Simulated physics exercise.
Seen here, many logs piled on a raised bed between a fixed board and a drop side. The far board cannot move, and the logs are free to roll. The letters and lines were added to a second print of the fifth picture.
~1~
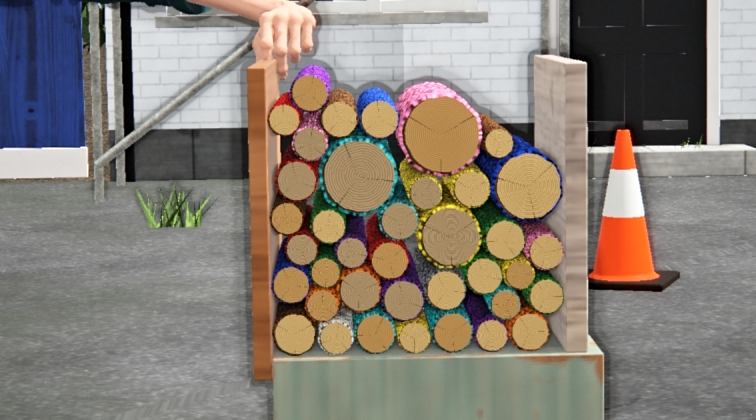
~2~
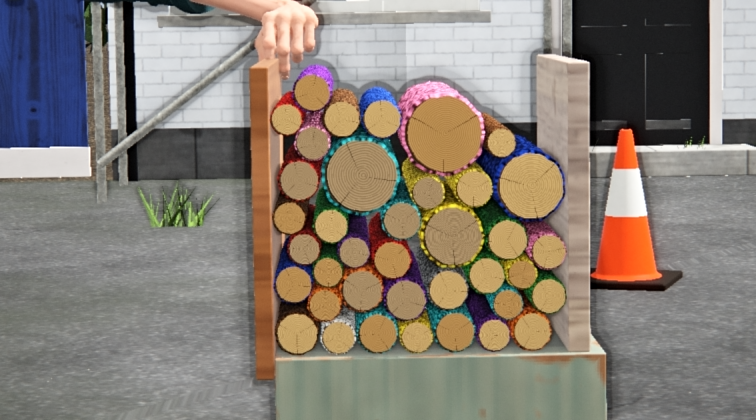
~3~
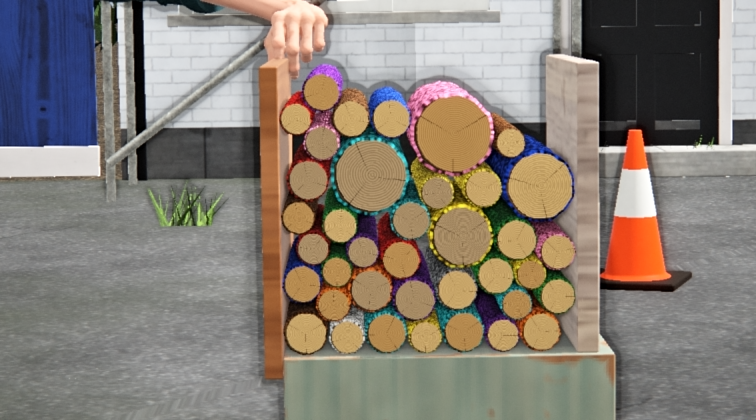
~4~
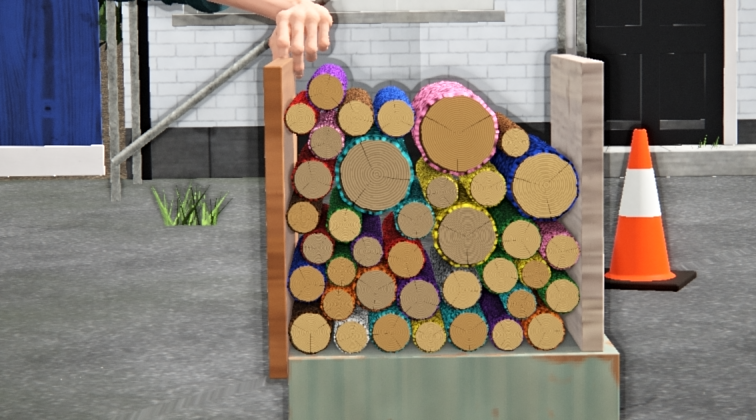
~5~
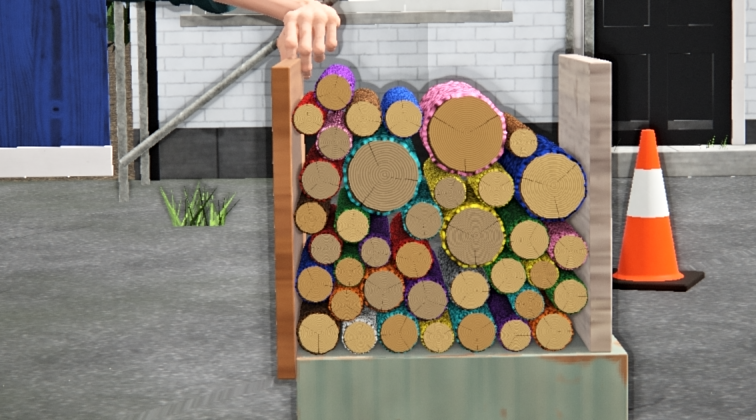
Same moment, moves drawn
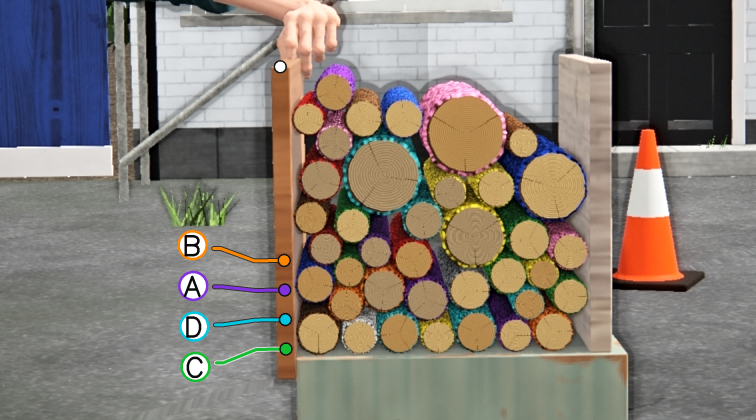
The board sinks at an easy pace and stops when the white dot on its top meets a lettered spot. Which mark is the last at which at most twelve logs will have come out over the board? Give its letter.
It can be let down to A.
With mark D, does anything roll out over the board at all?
Yes, at D.
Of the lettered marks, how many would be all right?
Two of them.
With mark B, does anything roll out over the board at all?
At B: Yes.
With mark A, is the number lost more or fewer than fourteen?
At A, fewer than fourteen.
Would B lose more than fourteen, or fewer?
Fewer than fourteen.
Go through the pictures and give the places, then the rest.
In the first picture, a log (294, 334); a log (491, 335); a log (359, 291).
In the second picture, a log (361, 291); a log (304, 249).
In the third picture, a log (516, 240).
In the fourth picture, a log (487, 188); a log (355, 119).
In the fifth picture, side board (291, 204); a log (318, 333); a log (515, 335).
On the marked copy, A at (285, 290); B at (284, 260); C at (286, 349); D at (286, 320); the white dot at (280, 67).
Taking A. A third of the way, top of the board (292, 162).
Two thirds of the way, top of the board (294, 267).
When it is over, top of the board (294, 289), ten out over the board.
As for the rest, B about six out over the board; C more than twelve out over the board; D more than twelve out over the board.
